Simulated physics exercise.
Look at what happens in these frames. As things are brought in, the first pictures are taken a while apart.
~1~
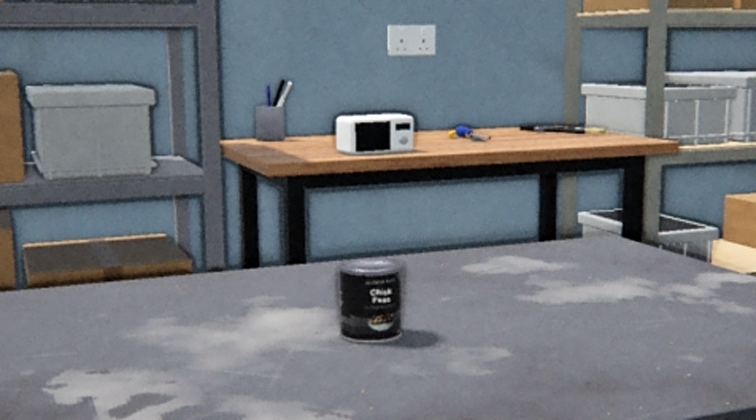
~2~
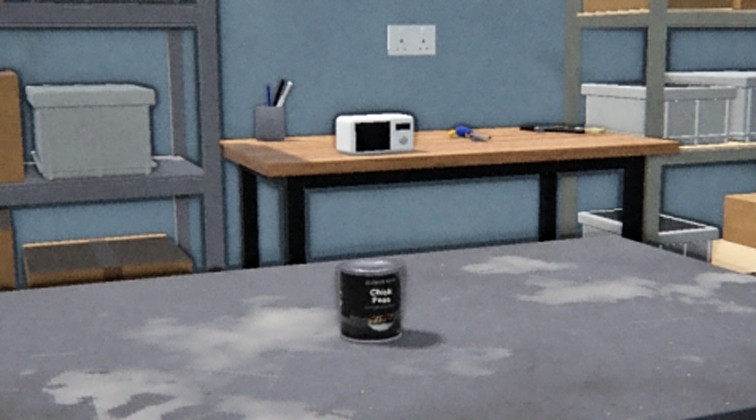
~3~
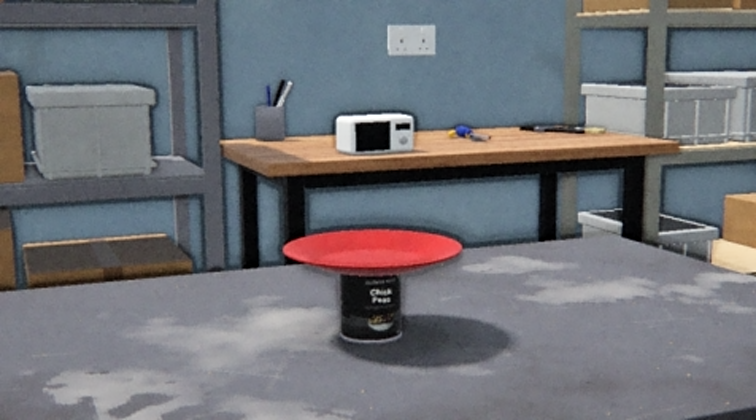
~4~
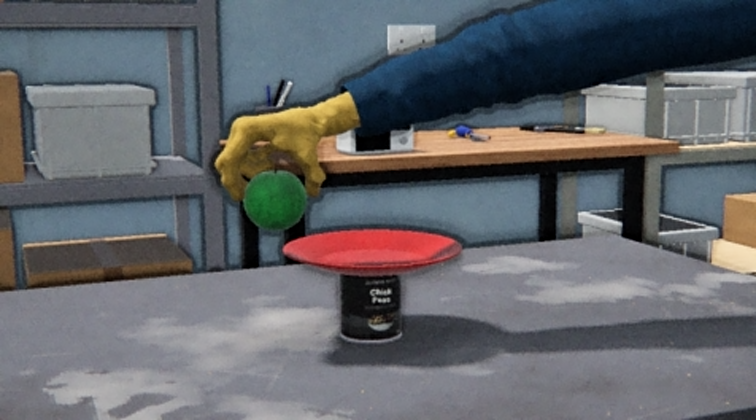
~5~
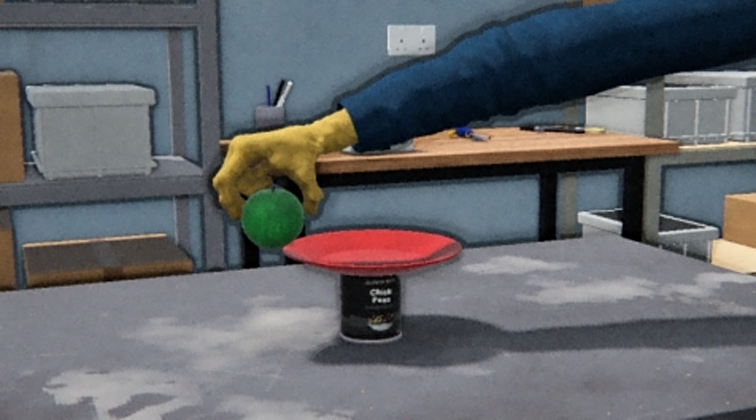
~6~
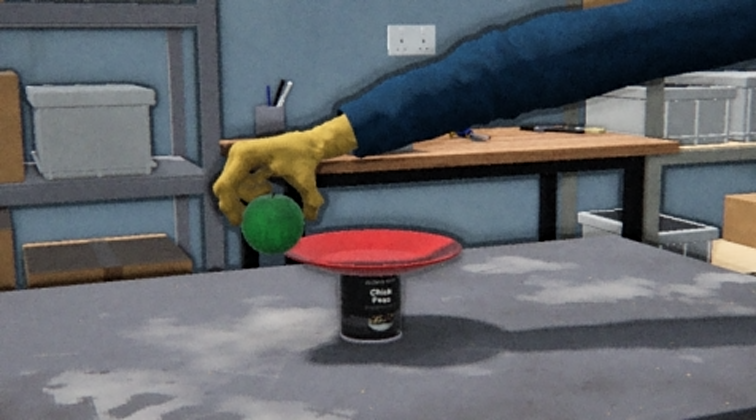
In a workshop, a red plate appearing on a chick peas can, then a yellow-gloved hand lowering a green ball slightly beside it.
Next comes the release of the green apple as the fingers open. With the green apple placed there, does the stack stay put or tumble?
The tower does not stay put.
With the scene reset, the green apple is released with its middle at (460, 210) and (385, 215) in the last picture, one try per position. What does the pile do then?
Case one: The pile topples; case two: It stands firm.
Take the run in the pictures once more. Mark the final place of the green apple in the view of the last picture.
Near (222, 322).
Then, 0.20 s after the last picture, green apple rolled a little near (256, 247).
Then, 0.30 s after the last picture, green apple now fallen.
Then, 0.40 s after the last picture, things are still on the move.
At rest, fallen, green apple; the other 2 in place. Seen from the same camera at the end, green apple near (223, 322). The pile gives way.
